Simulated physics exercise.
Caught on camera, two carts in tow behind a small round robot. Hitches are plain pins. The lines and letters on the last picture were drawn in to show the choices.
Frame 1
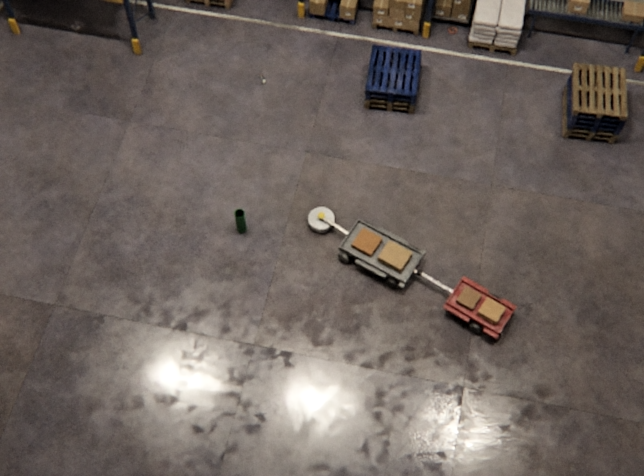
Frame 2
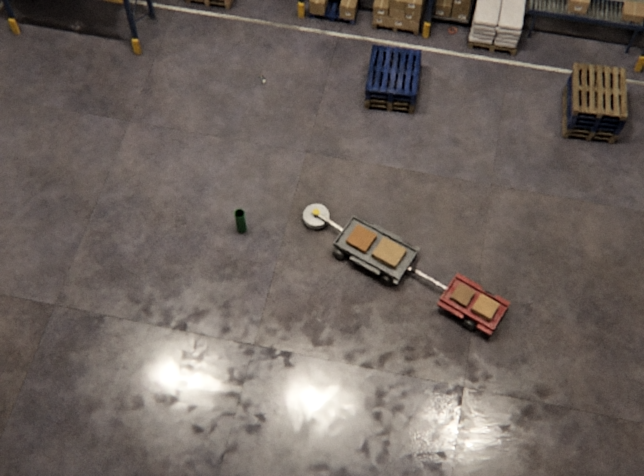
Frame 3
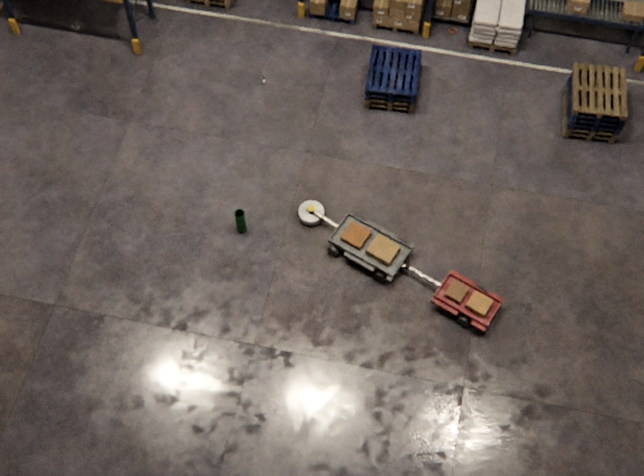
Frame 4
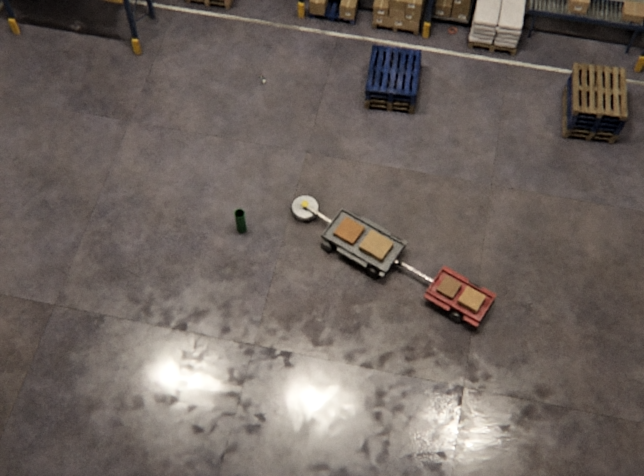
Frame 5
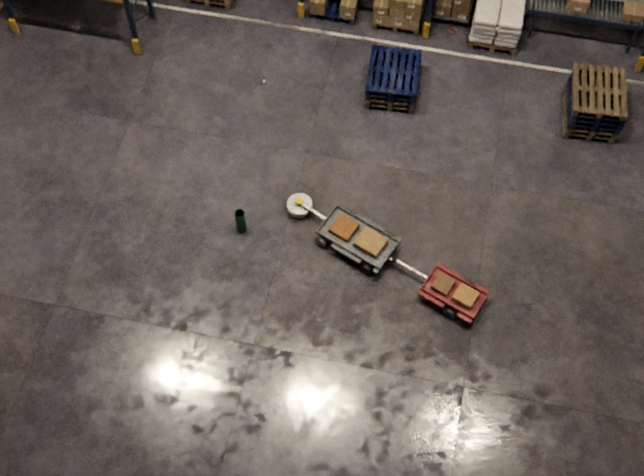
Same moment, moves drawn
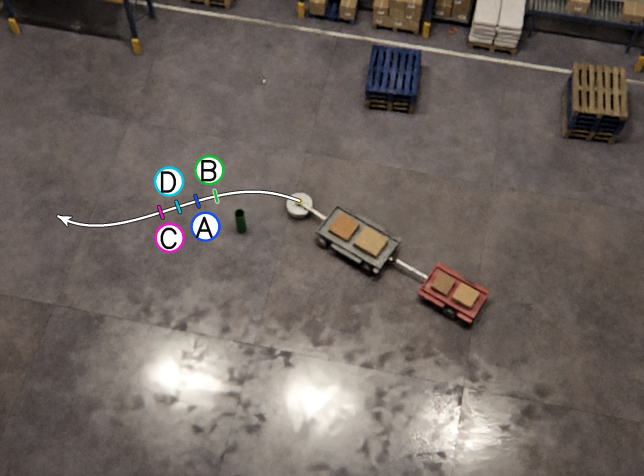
At the start, a small round white robot is hitched to a grey cart and a red cart, each carrying boxes, to the right of a green post on a warehouse floor. The robot pulls both carts a short way toward the upper left, while the post and nearby pallets stay still.
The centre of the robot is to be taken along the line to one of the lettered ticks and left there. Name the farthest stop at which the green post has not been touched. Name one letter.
It can go as far as B.
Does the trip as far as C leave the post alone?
No.
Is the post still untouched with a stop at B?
Yes.
On the marked copy, A at (197, 201); B at (216, 196); C at (161, 212); D at (178, 207); the route from (299, 201) via (177, 207) to (58, 216).
With B. Early on, robot (271, 197), last cart (427, 277).
Further on, robot (242, 196), last cart (402, 263).
At the end, robot (217, 200), last cart (381, 251); nothing has been touched.
As for the rest, A is too far, the post has been hit; C is too far, the post has been hit; D is too far, the post has been hit.
